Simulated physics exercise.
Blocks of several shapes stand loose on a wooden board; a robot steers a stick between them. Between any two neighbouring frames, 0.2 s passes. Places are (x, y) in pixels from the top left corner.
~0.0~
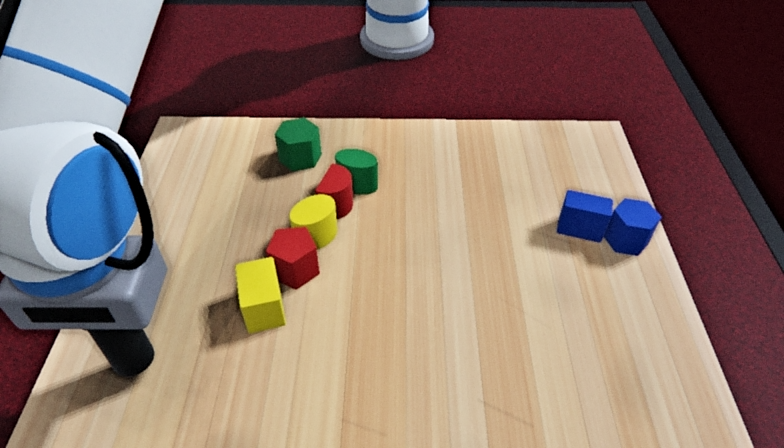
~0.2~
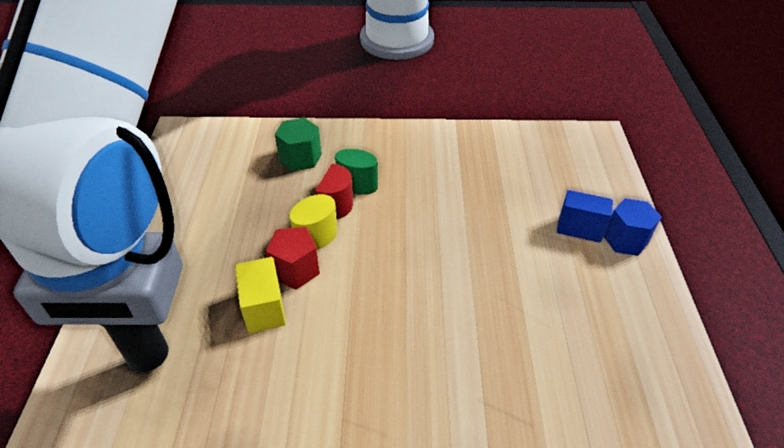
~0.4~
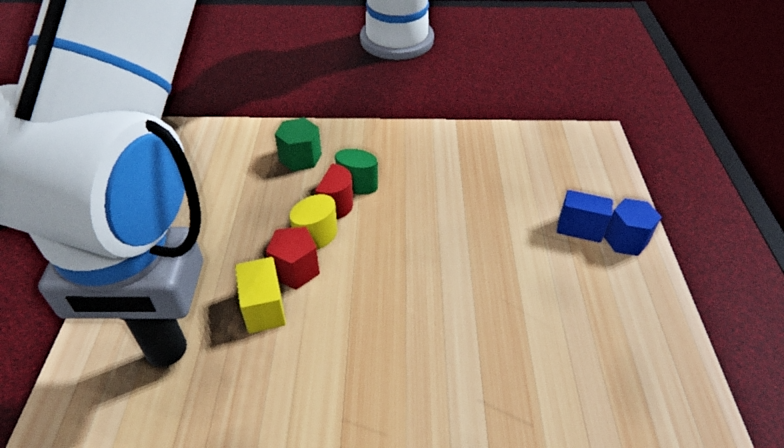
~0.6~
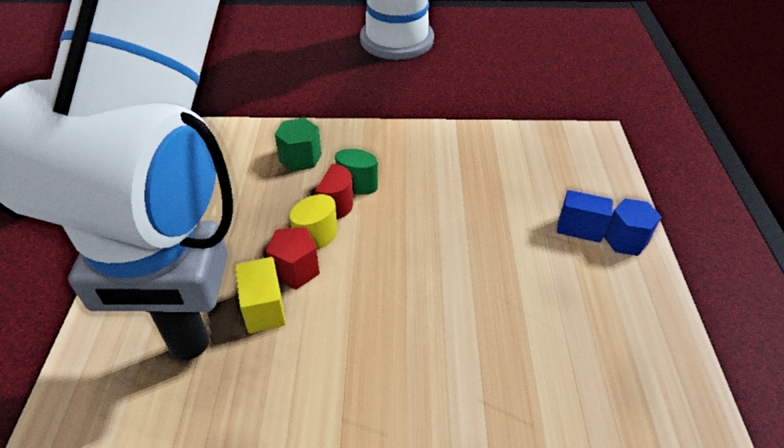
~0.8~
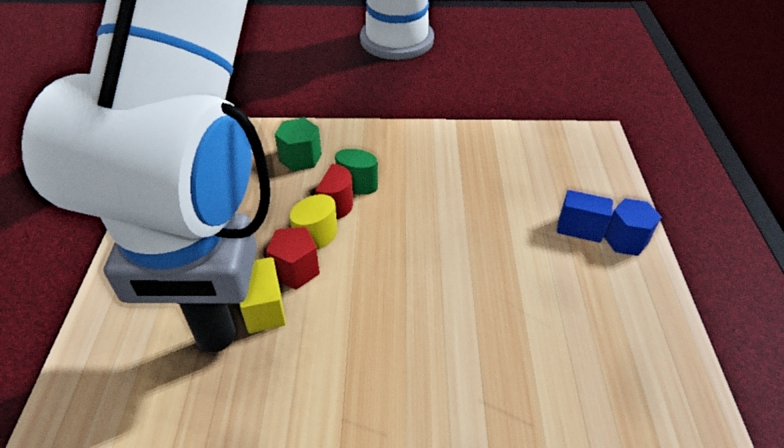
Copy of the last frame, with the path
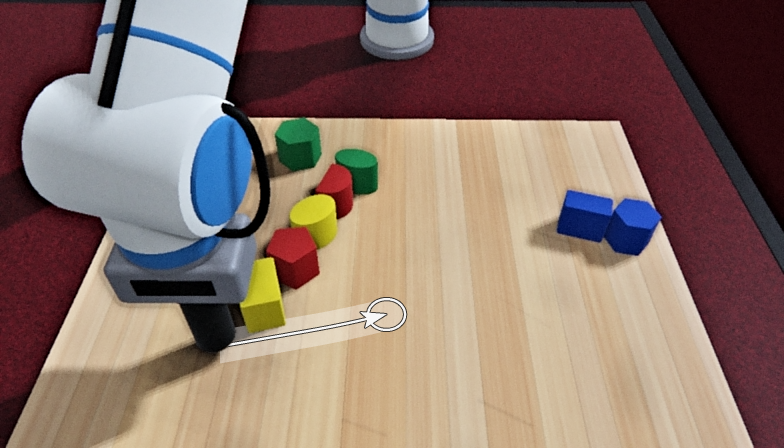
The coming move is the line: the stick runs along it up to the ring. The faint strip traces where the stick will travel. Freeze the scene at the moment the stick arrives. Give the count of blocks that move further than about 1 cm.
The number will come to 1.
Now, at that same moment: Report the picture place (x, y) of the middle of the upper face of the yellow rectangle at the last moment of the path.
Put as a pixel place, it's (281, 276).
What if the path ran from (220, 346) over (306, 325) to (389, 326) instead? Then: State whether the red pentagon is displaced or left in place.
My prediction: It moves.
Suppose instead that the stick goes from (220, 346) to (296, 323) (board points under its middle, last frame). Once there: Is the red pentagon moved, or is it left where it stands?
It gets displaced.
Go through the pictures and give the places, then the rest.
The first frame shows stick's lower end (135, 360); yellow rectangle (257, 281); red pentagon (291, 243).
The second frame shows stick (149, 356); blocks still.
The third frame shows stick (167, 351); blocks still.
The fourth frame shows stick (190, 344); blocks still.
The fifth frame shows stick (216, 337); yellow rectangle (257, 281); red pentagon (291, 243).
Drawn move, from (220, 346) to (387, 314).
The first path, step by step. One third of the way, stick (276, 327); yellow rectangle (273, 274), turned 50° anticlockwise.
Two thirds of the way, stick (334, 316); yellow rectangle (281, 276), turned 85° anticlockwise; red pentagon (291, 240).
At the end, stick (387, 305); yellow rectangle (281, 276), turned 85° anticlockwise; red pentagon (291, 240).
